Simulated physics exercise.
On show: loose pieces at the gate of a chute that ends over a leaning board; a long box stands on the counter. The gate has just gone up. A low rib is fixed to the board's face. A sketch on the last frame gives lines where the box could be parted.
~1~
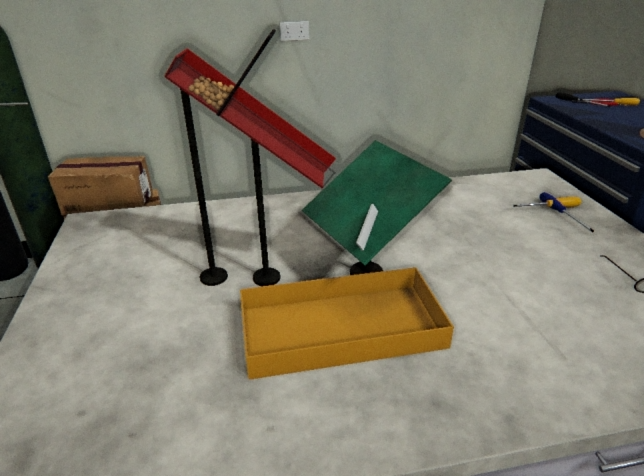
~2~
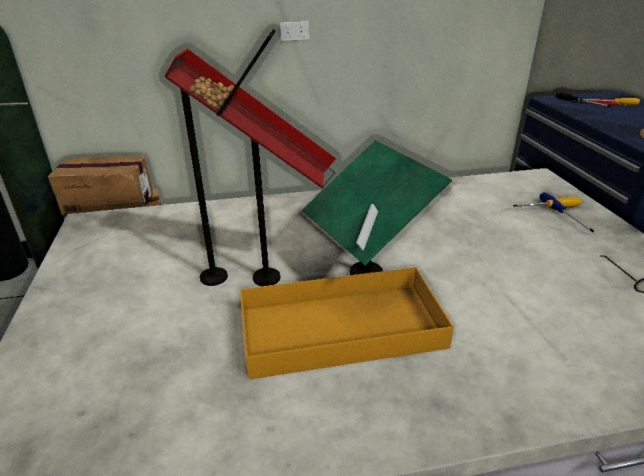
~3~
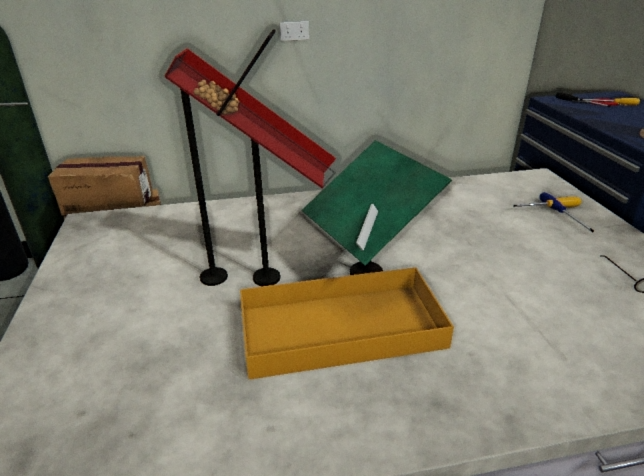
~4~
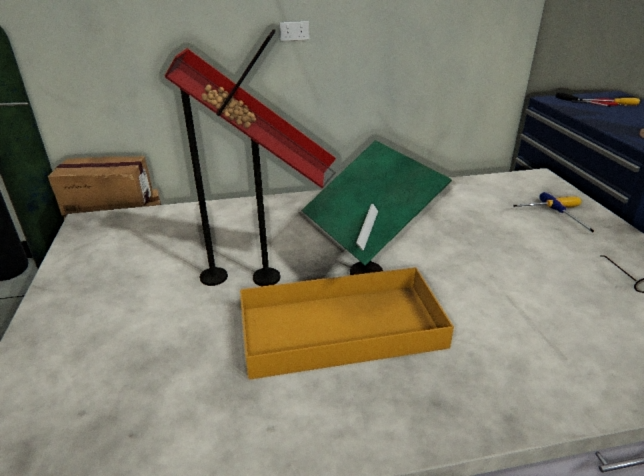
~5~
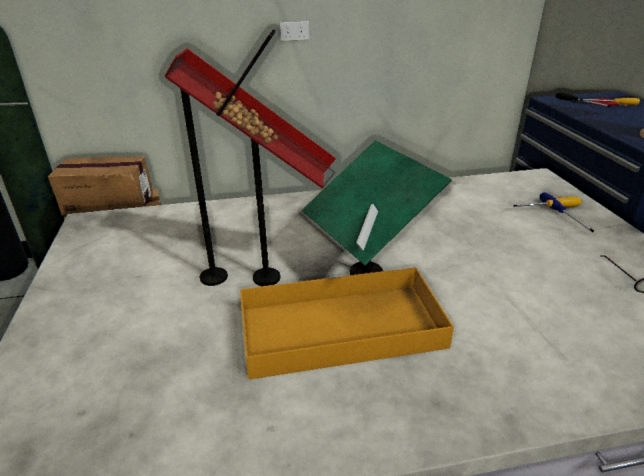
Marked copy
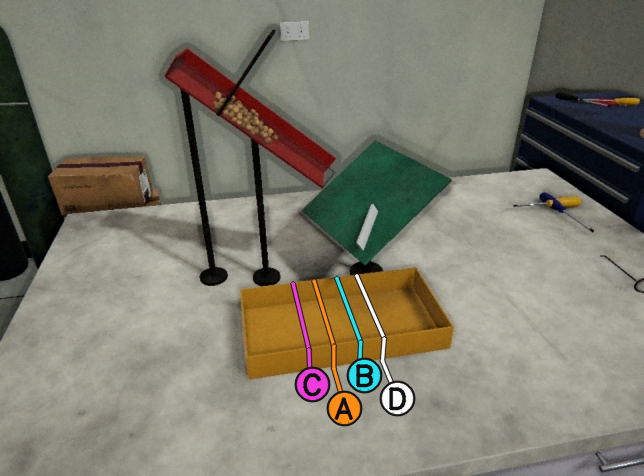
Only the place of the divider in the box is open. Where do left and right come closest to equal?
A works best here.
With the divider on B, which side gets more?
The left side.
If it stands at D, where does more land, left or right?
The left side.
On the marked copy, line A crosses the front rim at (333, 345); line B crosses the front rim at (360, 341); line C crosses the front rim at (308, 348); line D crosses the front rim at (383, 337).
With A, of what is caught, roughly half on the left of the divider, roughly half on the right.
With B, of what is caught, almost all on the left of the divider, just a few on the right.
With C, of what is caught, about a tenth on the left of the divider, almost all on the right.
With D, of what is caught, almost all on the left of the divider, just a few on the right.
